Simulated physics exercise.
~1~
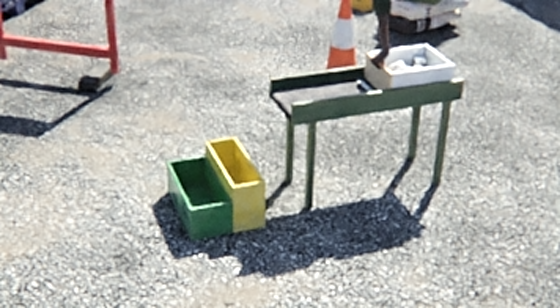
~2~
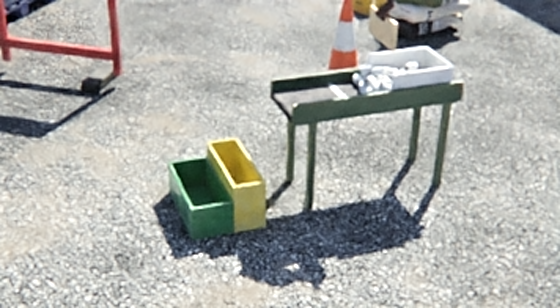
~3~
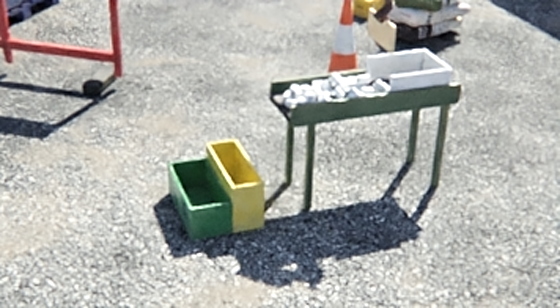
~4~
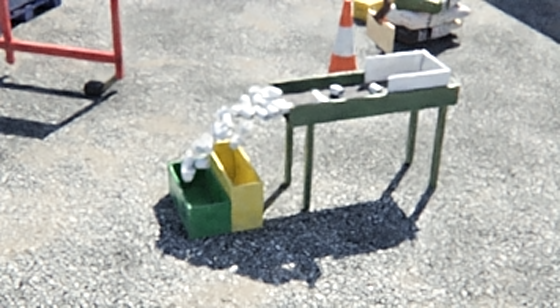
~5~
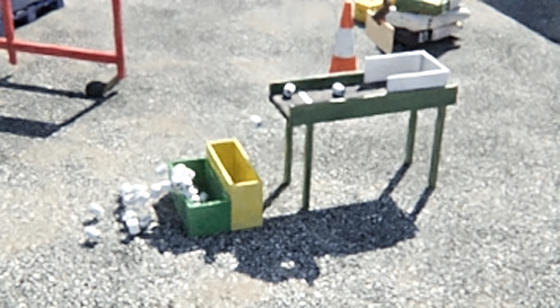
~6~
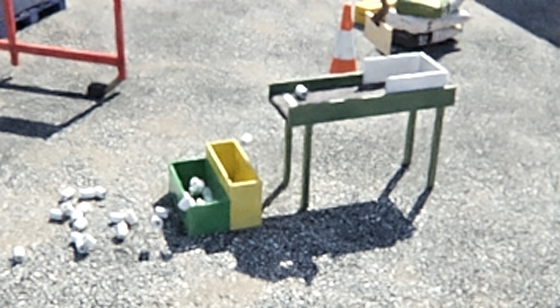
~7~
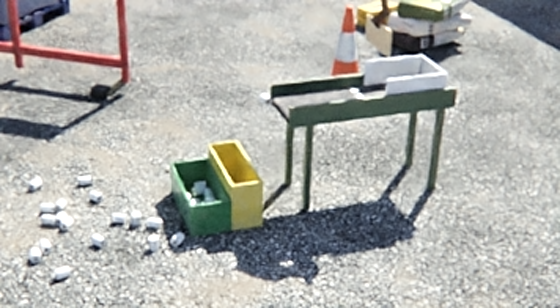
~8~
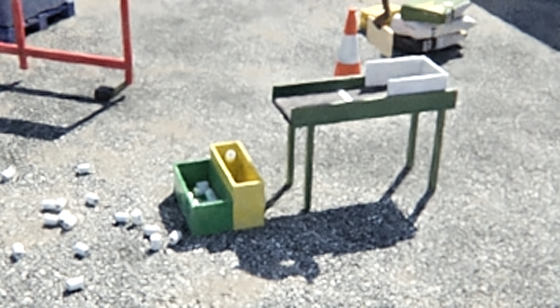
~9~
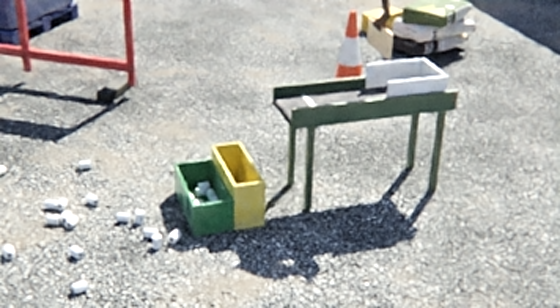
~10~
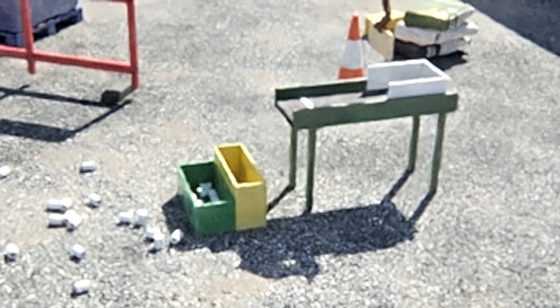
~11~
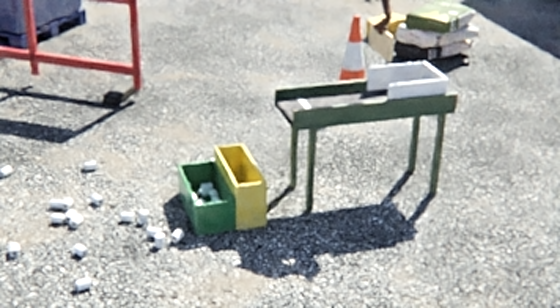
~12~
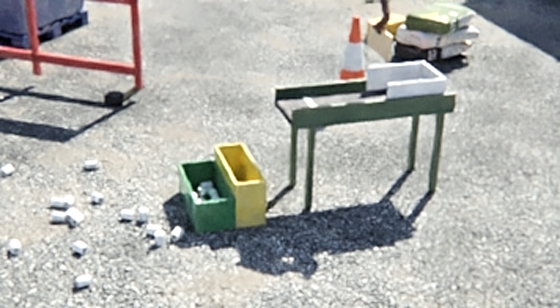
White rolls slide left off the belt, some landing in the green box, many beyond it.
